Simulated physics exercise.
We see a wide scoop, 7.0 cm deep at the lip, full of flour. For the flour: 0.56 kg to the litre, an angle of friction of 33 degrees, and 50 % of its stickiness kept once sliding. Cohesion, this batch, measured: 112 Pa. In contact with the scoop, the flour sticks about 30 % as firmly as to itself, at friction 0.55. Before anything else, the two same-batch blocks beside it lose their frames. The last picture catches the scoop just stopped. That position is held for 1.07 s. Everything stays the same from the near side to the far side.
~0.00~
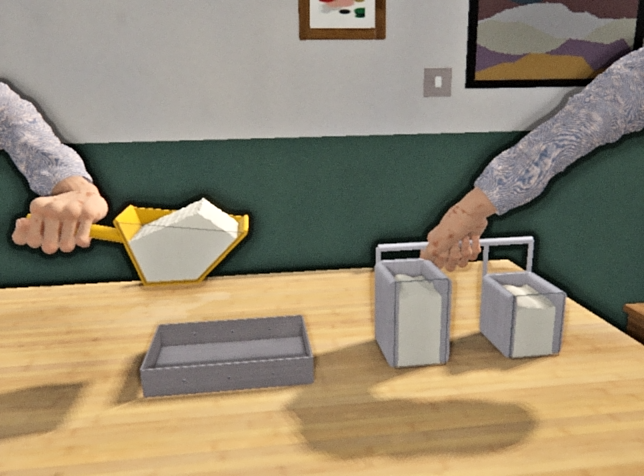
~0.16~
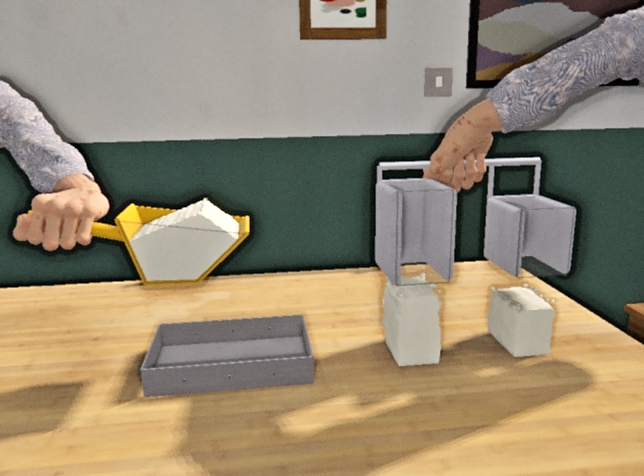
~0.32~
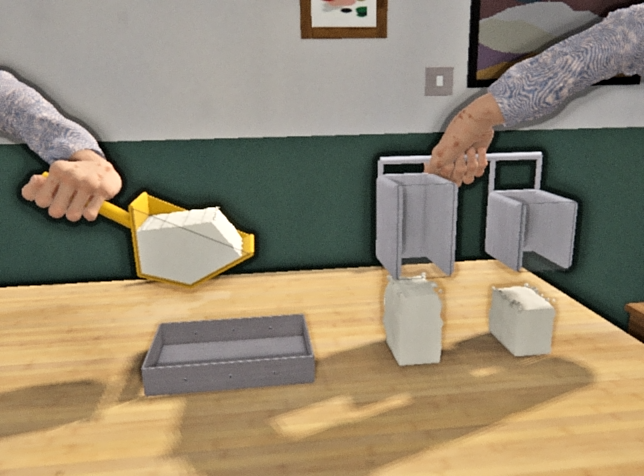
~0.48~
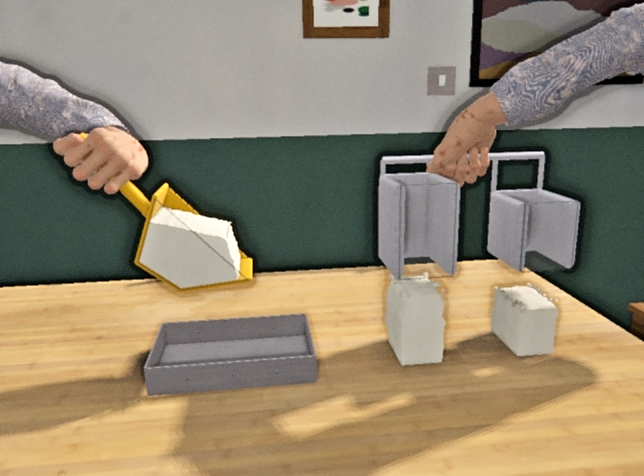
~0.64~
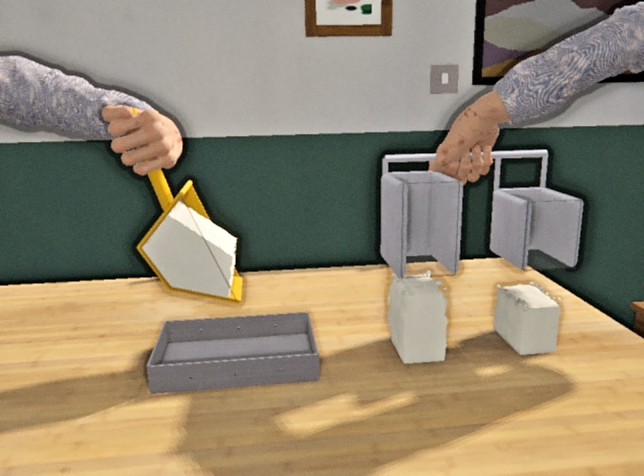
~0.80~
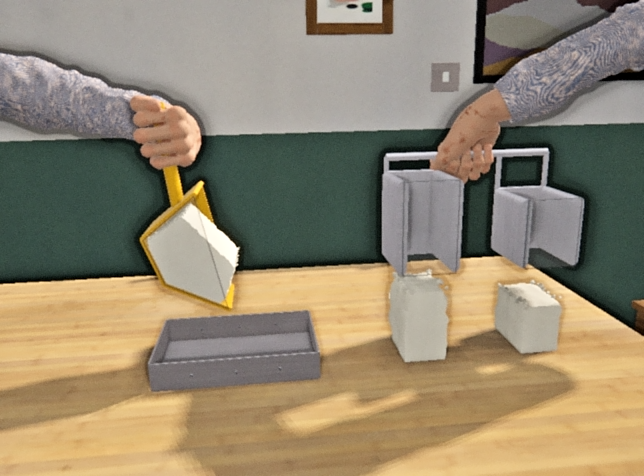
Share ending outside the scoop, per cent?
56 %.
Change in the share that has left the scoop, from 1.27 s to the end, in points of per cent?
About 5 per cent of the whole.
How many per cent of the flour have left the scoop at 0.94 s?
0 per cent.
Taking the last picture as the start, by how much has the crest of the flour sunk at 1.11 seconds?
Roughly 2.5 cm.
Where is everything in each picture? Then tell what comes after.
Lip at (244, 230), tilt 0 degrees; crest of the flour at (197, 213); block heights 12 cm, 9.0 cm (left to right), in the first frame.
Lip at (245, 232), tilt 1 degrees; crest of the flour at (198, 214); block heights 12 cm, 8.9 cm (left to right), in the second frame.
Lip at (250, 252), tilt 18 degrees; crest of the flour at (211, 223); block heights 12 cm, 8.9 cm (left to right), in the third frame.
Lip at (249, 278), tilt 39 degrees; crest of the flour at (152, 223); block heights 12 cm, 8.9 cm (left to right), in the fourth frame.
Lip at (239, 300), tilt 60 degrees; crest of the flour at (168, 217); block heights 12 cm, 8.9 cm (left to right), in the fifth frame.
Lip at (230, 307), tilt 70 degrees; crest of the flour at (184, 217); block heights 12 cm, 8.9 cm (left to right), in the sixth frame.
After 0.94 s, the scoop is at 70 degrees and 0 % has left it.
After 1.11 s, the scoop is at 70 degrees and 28 % has left it.
After 1.27 s, the scoop is at 70 degrees and 51 % has left it.
After 1.44 s, the scoop is at 70 degrees and 54 % has left it.
After 1.81 s, the scoop is at 70 degrees and 56 % has left it.
